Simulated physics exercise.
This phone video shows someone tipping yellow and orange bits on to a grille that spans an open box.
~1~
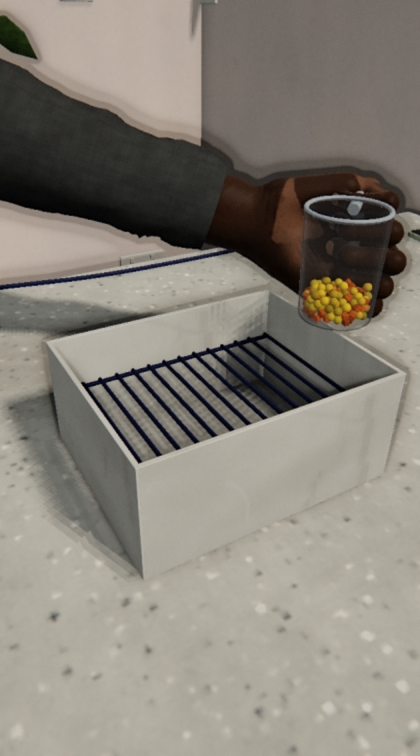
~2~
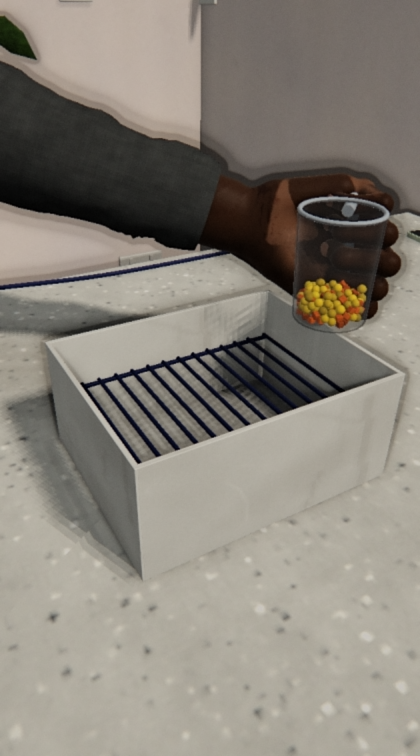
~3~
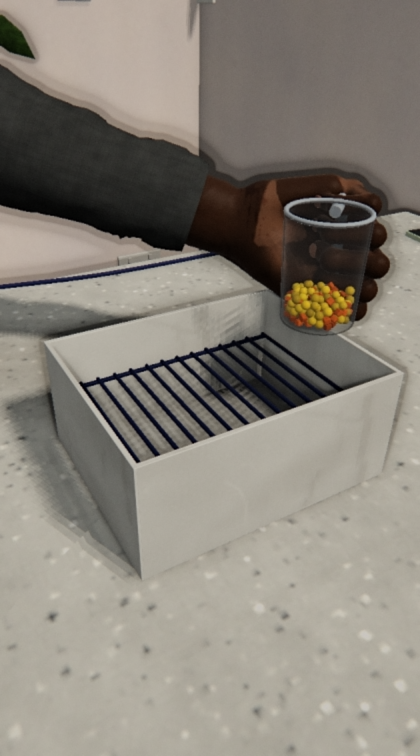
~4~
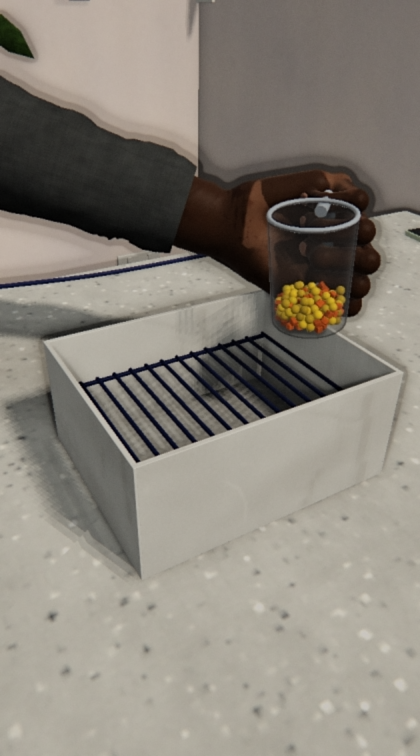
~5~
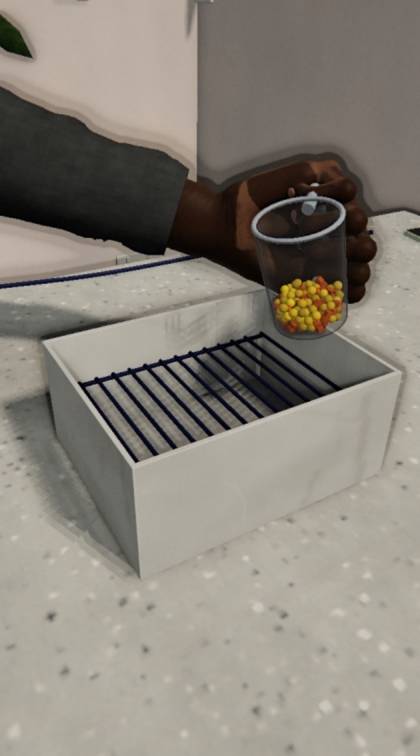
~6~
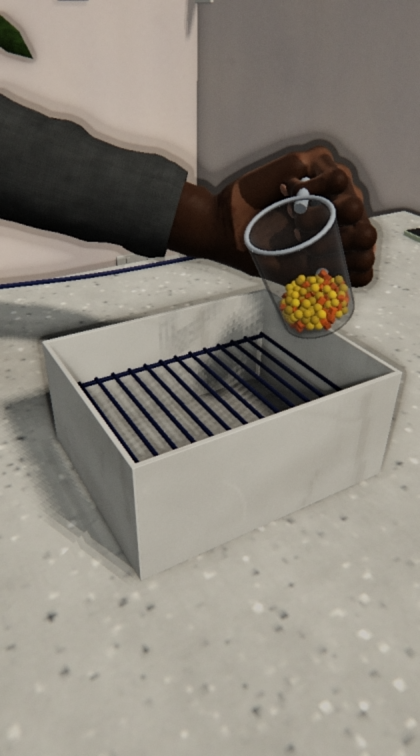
On a speckled countertop, a hand moving a clear cup of yellow and orange bits left over a wire-racked box, then tilting it.
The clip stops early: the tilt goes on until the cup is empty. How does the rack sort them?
Once poured, the yellow ones slide between the bars. Orange ones, they slide between the bars.
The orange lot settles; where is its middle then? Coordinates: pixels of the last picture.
Near pixel (247, 454).
Then, 0.51 s on from there, yellow ones, the whole lot in the cup; orange ones, the whole lot in the cup.
Then, 0.96 s on from there, yellow ones, all but a few in the cup, a little on or over the wires; orange ones, the whole lot in the cup.
Then, 1.35 s on from there, yellow ones, near a quarter on or over the wires, the bulk under the rack; orange ones, a little on or over the wires, all but a few under the rack.
In the end, yellow ones, the whole lot under the rack; orange ones, the whole lot under the rack.
